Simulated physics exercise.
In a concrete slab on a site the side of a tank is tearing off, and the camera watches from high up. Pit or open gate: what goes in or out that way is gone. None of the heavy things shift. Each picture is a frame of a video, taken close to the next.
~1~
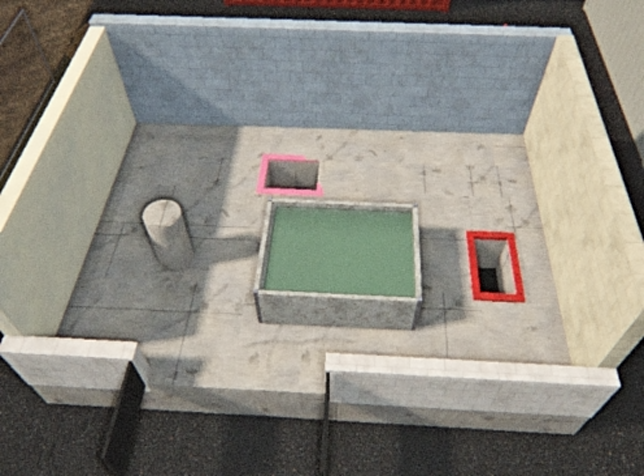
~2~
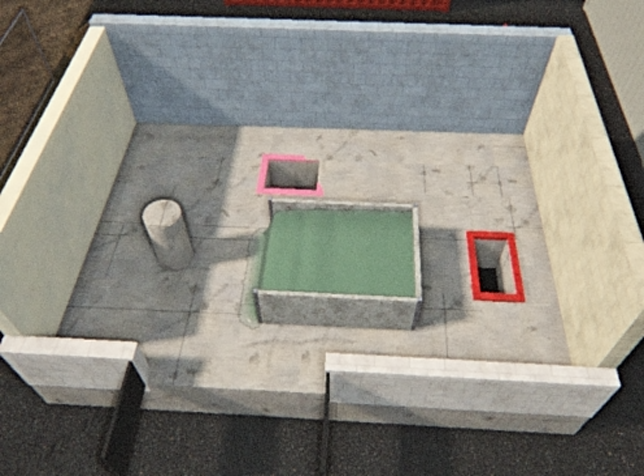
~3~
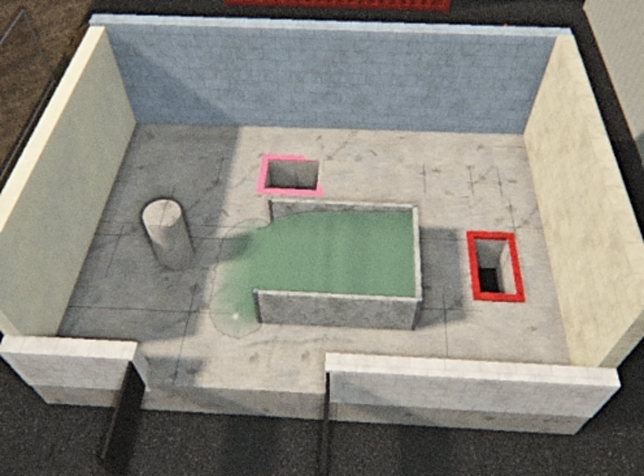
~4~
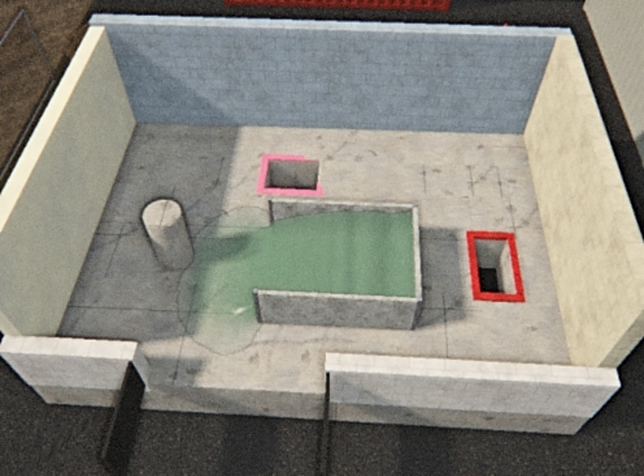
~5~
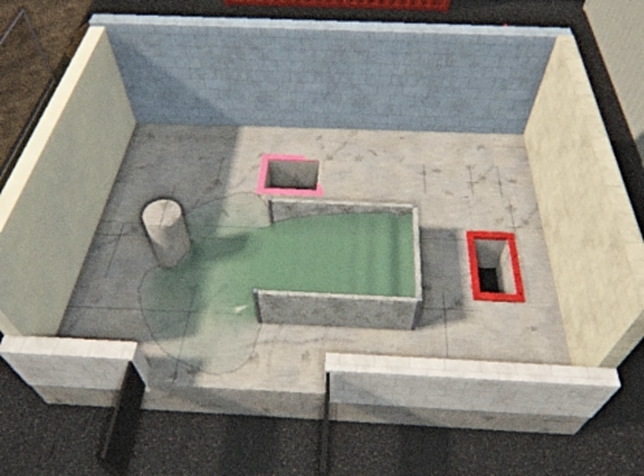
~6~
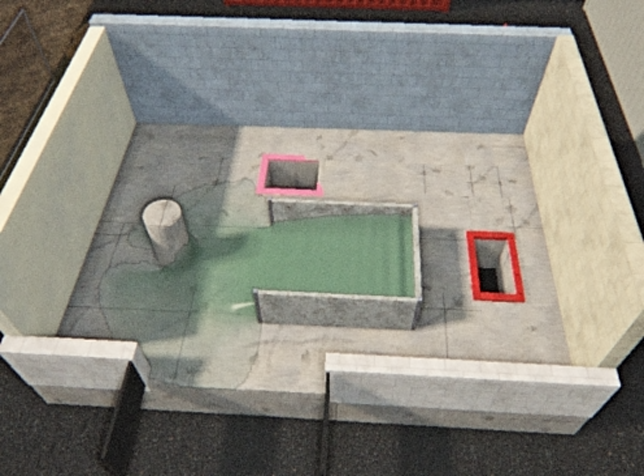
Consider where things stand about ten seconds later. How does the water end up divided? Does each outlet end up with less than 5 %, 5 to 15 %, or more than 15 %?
The gate passes fifteen per cent. The red pit fails to reach five per cent. The pink pit passes fifteen per cent.
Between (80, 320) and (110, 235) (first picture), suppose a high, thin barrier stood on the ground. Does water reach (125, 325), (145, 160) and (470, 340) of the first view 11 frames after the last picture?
Swamped; swamped; spared.
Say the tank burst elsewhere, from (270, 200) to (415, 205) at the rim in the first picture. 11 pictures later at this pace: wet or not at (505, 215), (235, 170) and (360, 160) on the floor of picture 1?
Taking them in order, I'd say not reached, swamped and swamped.
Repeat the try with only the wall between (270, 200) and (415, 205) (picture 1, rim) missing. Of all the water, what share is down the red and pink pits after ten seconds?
Red: 6 percent; pink: 40 percent.
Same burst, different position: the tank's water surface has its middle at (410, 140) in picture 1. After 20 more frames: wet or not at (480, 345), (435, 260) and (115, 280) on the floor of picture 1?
Unflooded - unflooded - soaked.
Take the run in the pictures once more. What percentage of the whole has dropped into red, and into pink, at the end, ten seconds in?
In turn 0 and 18 per cent.
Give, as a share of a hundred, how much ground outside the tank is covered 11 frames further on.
That works out at 35 %.
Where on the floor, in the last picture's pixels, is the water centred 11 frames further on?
Close to (208, 267).
A moment on, water covers 35 % of the floor; the gate 1 %, the red pit 0 %, the pink pit 0 %.
Next, water covers 35 % of the floor; the gate 2 %, the red pit 0 %, the pink pit 0 %.
Then, water covers 45 % of the floor; the gate 4 %, the red pit 0 %, the pink pit 0 %.
Later, water covers 70 % of the floor; the gate 10 %, the red pit 0 %, the pink pit 8 %.
In the end, water covers 90 % of the floor; the gate 17 %, the red pit 1 %, the pink pit 18 %.
